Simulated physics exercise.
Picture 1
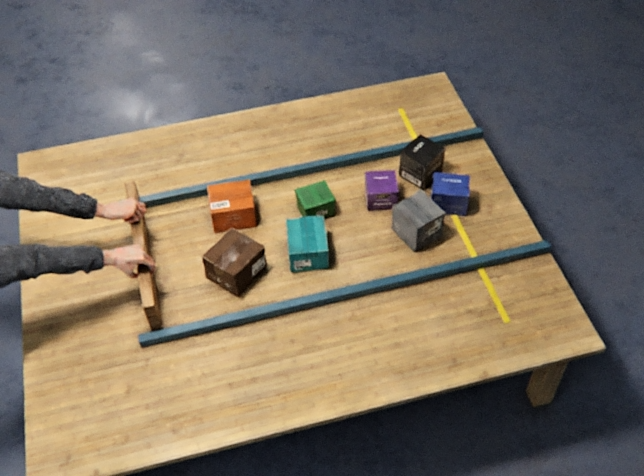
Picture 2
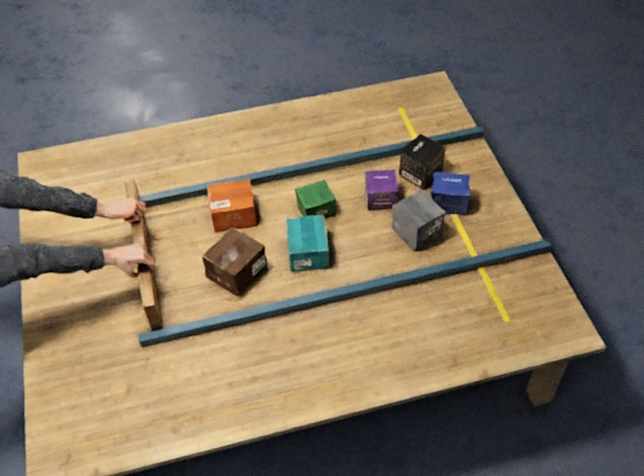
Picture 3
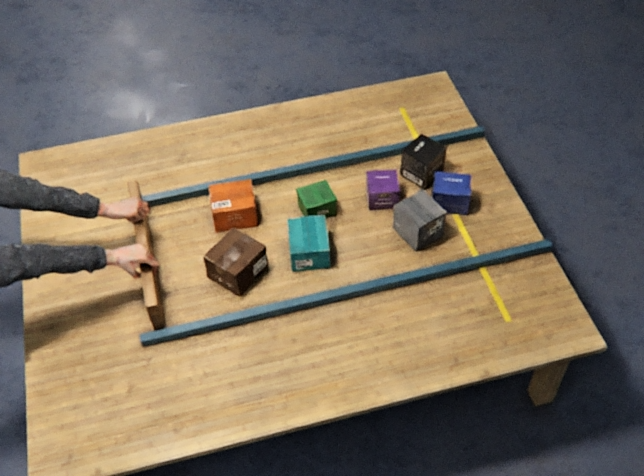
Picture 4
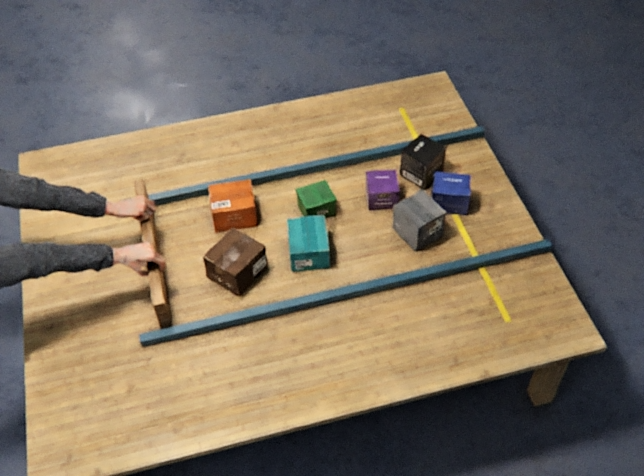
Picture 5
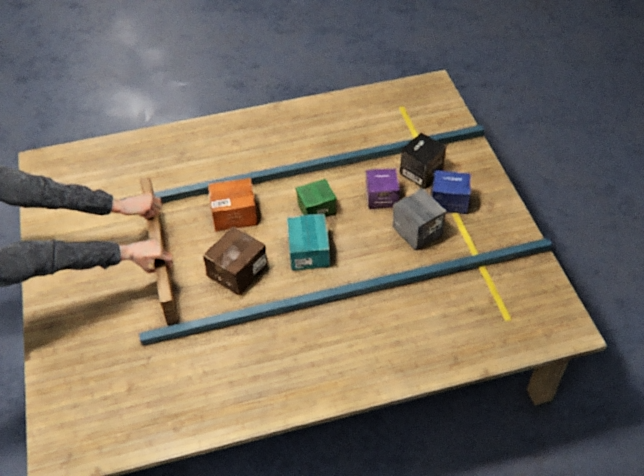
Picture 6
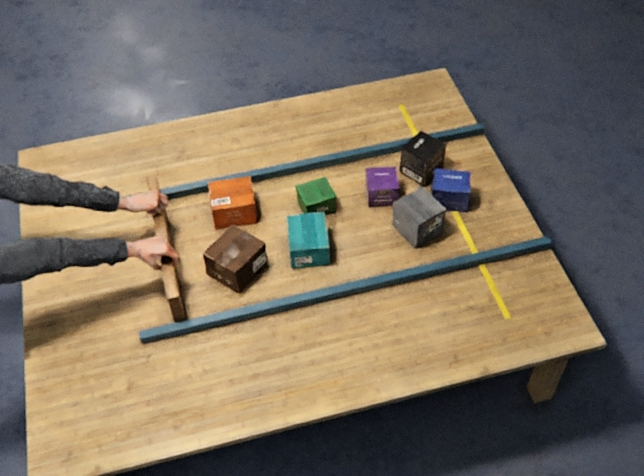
Two hands slid a wooden plank a short way to the right between two blue rails on a wooden table, while the colourful boxes ahead of it and near the yellow tape stayed still.
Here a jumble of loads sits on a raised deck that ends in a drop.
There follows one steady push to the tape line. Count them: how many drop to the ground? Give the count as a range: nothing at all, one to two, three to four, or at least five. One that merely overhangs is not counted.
The count is three to four.
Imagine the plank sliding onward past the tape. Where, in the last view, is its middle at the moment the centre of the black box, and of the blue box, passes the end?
At (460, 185) for the black box; at (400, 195) for the blue box.
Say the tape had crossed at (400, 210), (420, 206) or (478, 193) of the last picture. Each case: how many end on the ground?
Try 1: 0; try 2: 1; try 3: 6.
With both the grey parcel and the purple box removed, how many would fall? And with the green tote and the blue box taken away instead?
Count of fallen: 1 / 1.
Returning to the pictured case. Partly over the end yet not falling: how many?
So the number is 3.
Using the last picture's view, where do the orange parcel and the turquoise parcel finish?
Near (453, 155) and (520, 200).
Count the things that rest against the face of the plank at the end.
At rest, 2 are in contact.
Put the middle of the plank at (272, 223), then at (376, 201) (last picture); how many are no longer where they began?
First position 4; second position 8.
A little later, none off yet; blue box at rest near (450, 191); black box at rest near (423, 159); grey parcel at rest near (418, 217).
Next, none off yet; blue box at rest near (451, 190); black box shifted a little near (427, 156); grey parcel shifted a little near (437, 215).
Later still, none off yet; blue box shifted well along near (513, 179); black box shifted about its own width near (444, 150); grey parcel shifted well along near (507, 204).
When it is over, the number that fall off is three or four; down, purple box, grey parcel and blue box.
